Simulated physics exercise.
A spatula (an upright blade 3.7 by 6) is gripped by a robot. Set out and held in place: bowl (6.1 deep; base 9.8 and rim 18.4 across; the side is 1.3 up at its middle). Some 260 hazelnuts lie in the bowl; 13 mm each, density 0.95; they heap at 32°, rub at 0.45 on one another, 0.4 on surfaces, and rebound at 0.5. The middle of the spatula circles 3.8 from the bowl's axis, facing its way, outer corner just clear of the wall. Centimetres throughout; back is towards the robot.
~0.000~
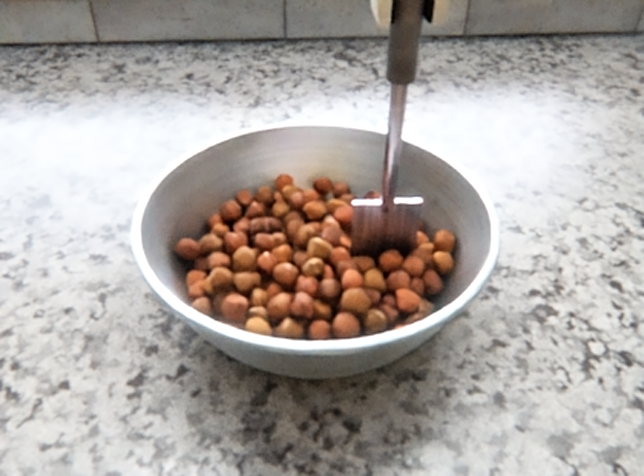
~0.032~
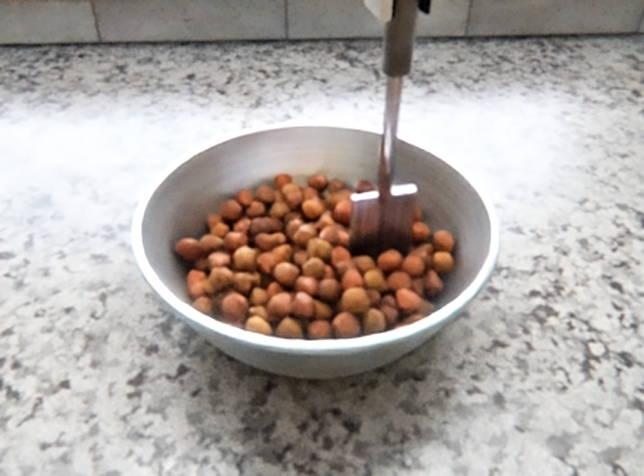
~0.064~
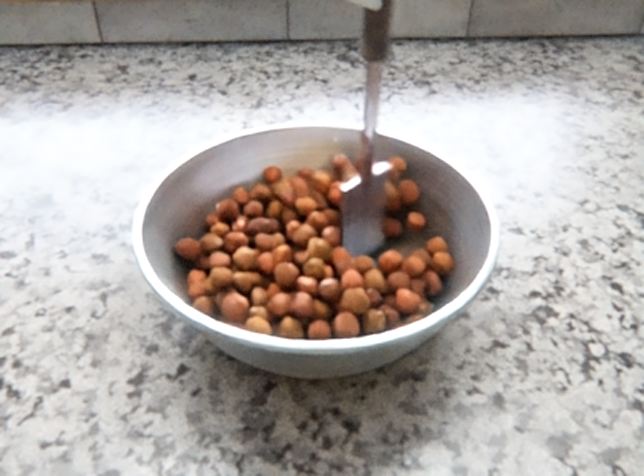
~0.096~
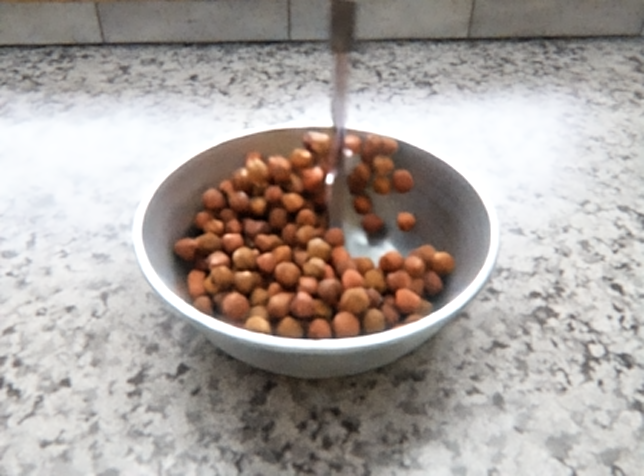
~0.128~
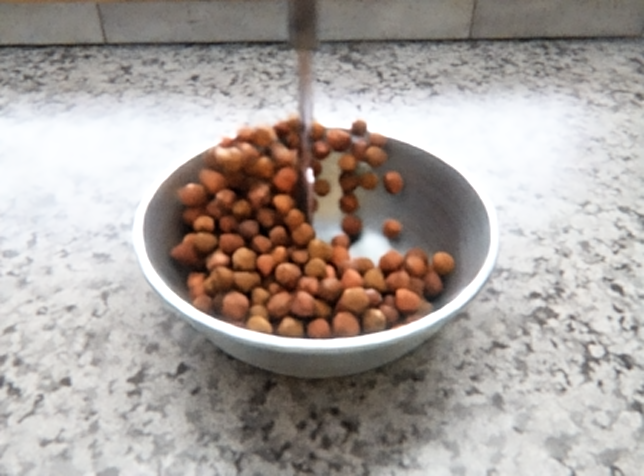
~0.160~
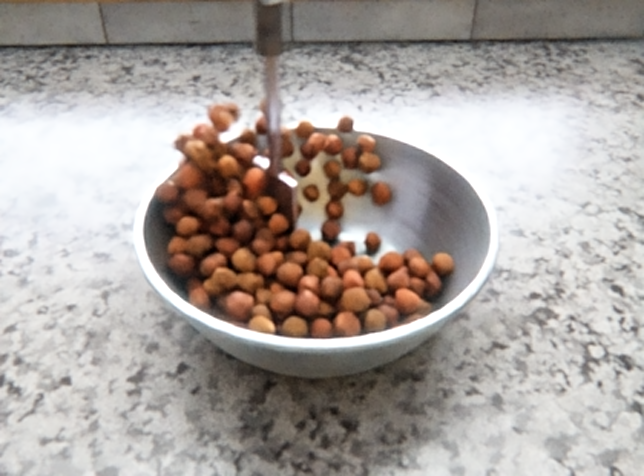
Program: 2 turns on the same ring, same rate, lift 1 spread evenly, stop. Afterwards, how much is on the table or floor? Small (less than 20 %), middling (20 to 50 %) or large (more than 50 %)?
Share on the table or floor: Middling (20 to 50 %).
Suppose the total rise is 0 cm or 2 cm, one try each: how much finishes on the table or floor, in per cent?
About 30 and 25 per cent.
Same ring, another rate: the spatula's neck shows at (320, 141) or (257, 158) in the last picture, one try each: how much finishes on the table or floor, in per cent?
About 10 and 35 per cent.
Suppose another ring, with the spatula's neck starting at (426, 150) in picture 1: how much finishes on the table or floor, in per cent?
Some 45 per cent.
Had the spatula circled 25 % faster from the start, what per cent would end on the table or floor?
In that case some 40 per cent.
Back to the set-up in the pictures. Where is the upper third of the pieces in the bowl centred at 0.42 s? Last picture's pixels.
Near (430, 224).
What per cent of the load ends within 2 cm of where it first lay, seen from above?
Some 5 per cent.
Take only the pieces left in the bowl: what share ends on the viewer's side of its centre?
Some 50 per cent.
By 0.42 s, 356° round, highest piece 8 above the table; 215 in the bowl, 34 on the table or floor, 14 in flight or on the tool.
By 0.67 s, 227° round, highest piece 8 above the table; 195 in the bowl, 64 on the table or floor, 4 in flight or on the tool.
By 1.00 s, 0° round, highest piece 5 above the table; 193 in the bowl, 70 on the table or floor.
By 1.70 s, 0° round, highest piece 4 above the table; 193 in the bowl, 70 on the table or floor.
Final count, 193 in the bowl, 70 on the table or floor. That is 27 % on the table or floor.
